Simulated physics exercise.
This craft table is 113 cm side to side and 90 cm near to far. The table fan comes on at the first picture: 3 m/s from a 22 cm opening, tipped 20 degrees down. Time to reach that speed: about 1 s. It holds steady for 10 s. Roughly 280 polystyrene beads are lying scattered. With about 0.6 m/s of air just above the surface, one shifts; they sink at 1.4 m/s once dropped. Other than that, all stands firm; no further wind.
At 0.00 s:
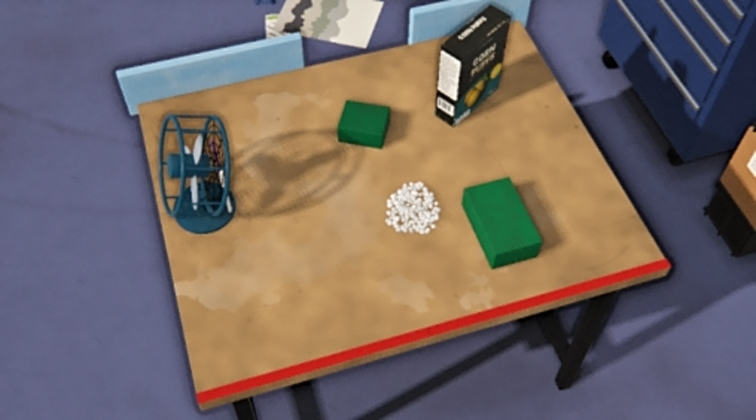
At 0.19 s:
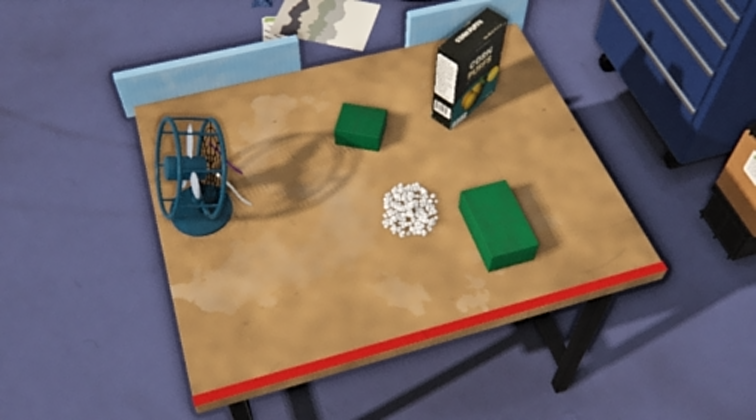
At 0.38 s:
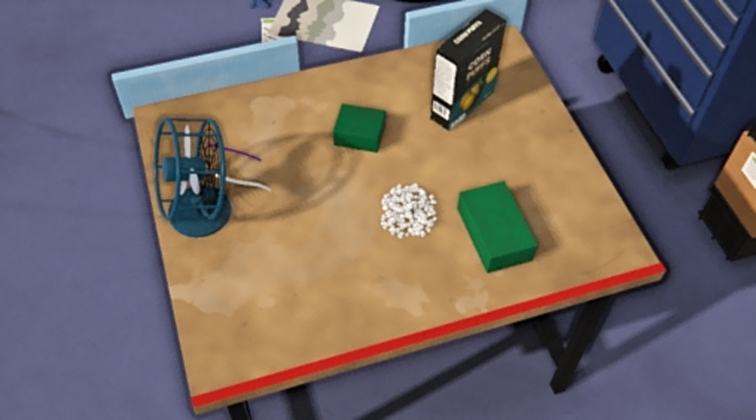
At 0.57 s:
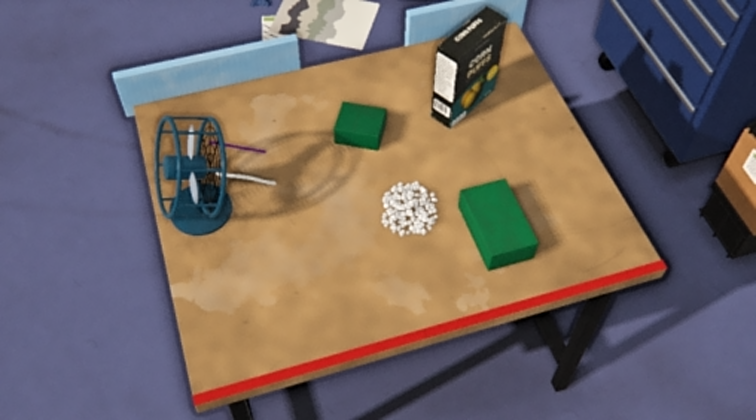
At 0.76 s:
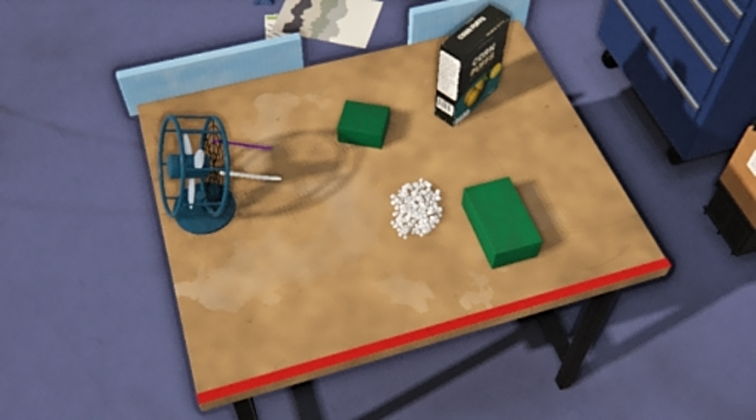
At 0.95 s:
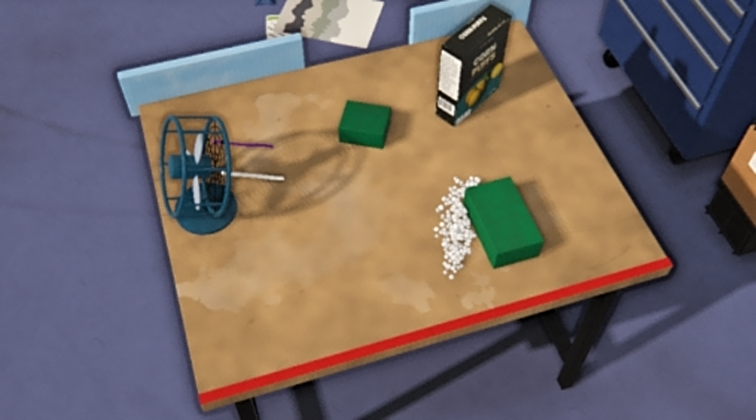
A wooden table held a small fan whose ribbons lifted and streamed out to the right, then the pile of white beads beside the green blocks slid right and bunched against the larger block.
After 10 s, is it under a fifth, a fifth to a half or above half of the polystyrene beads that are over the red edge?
Looks like a majority gets there.
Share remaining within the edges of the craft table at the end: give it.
Near 0 %.
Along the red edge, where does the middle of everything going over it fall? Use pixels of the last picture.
Around (512, 313).
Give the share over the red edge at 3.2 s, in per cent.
Some 80 per cent.
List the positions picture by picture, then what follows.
In the first frame, the middle of the polystyrene beads is near (412, 209), none has stirred yet and the mouth of the table fan is at (193, 166).
In the second frame, the middle of the polystyrene beads is near (409, 207), none has stirred yet and the red edge is centred on (444, 335).
In the third frame, the middle of the polystyrene beads is near (408, 208), none has stirred yet, the top of a block is at (498, 218) and the top of a block is at (360, 120).
In the fourth frame, the middle of the polystyrene beads is near (409, 206) and none has stirred yet.
In the fifth frame, the middle of the polystyrene beads is near (416, 209), the farthest in sight from the table fan is at (439, 199) and about 20 % have left their places.
In the sixth frame, the middle of the polystyrene beads is near (461, 222), the farthest in sight from the table fan is at (477, 180) and all have left their places.
After 2.0 s, 76 % are over the red edge; 97 % have settled or left.
After 3.2 s, 76 % are over the red edge; 99 % have settled or left.
After 5.5 s, 76 % are over the red edge; 100 % have settled or left.
After 10.0 s, at the end, 76 % are over the red edge.
